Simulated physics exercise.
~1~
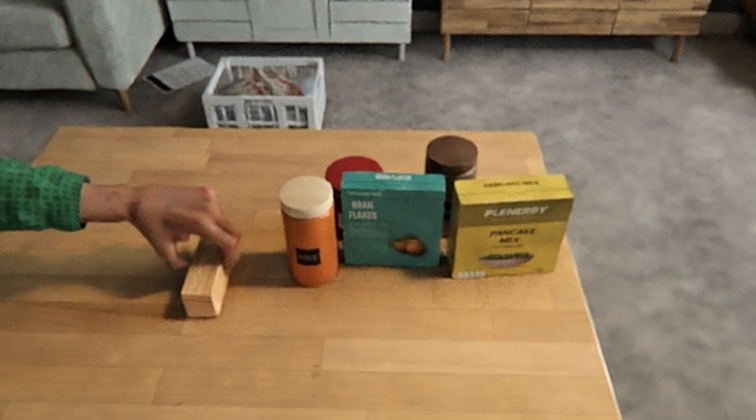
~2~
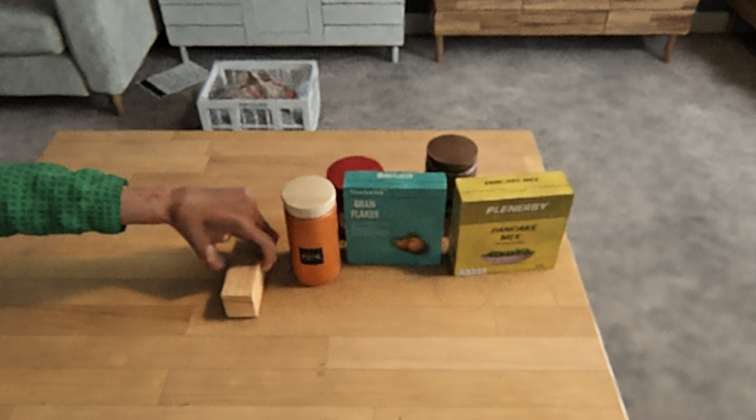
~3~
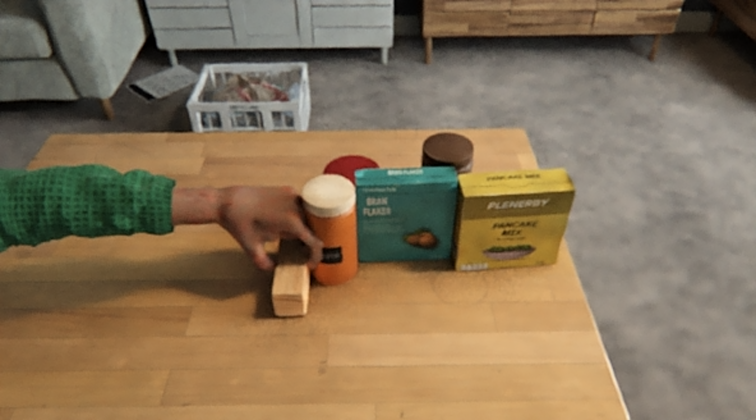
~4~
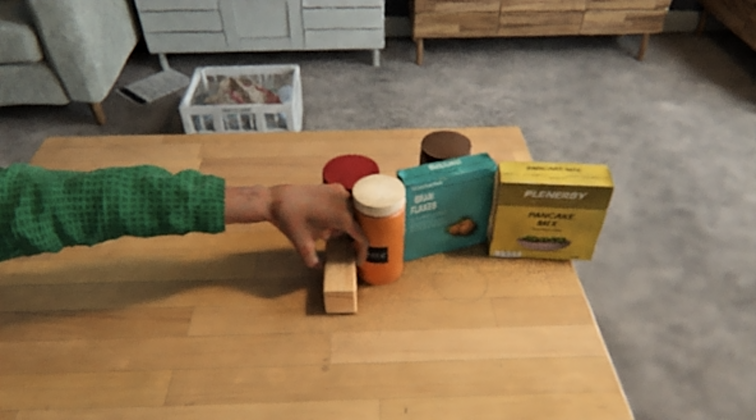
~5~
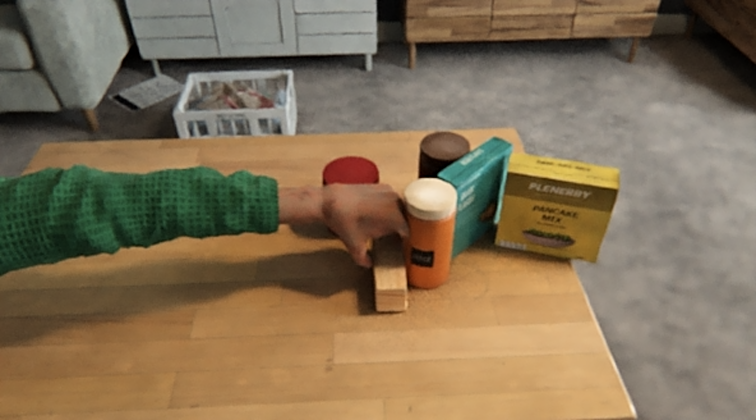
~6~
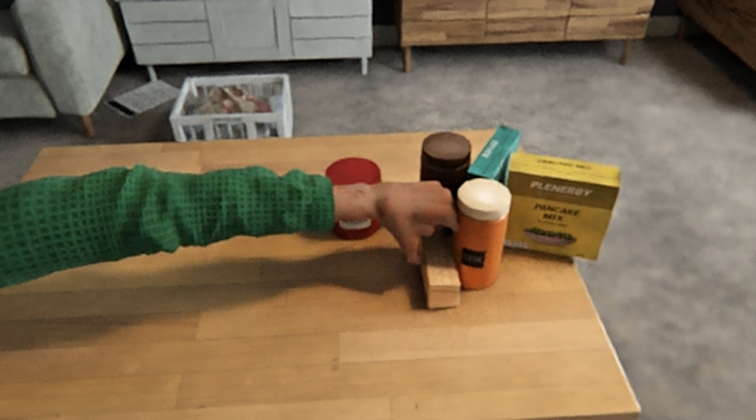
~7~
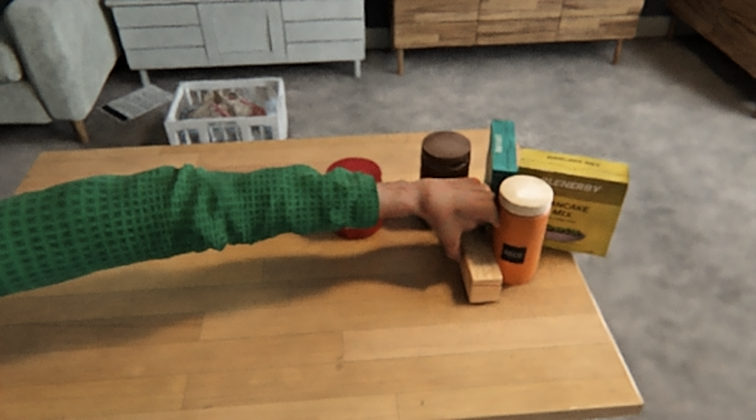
A hand in a green sleeve slid a wooden block rightward across a table, pushing an orange jar into a turquoise box and yellow box, which shifted right, the turquoise one turning edge-on; everything stayed upright, and the red and brown jars never moved.
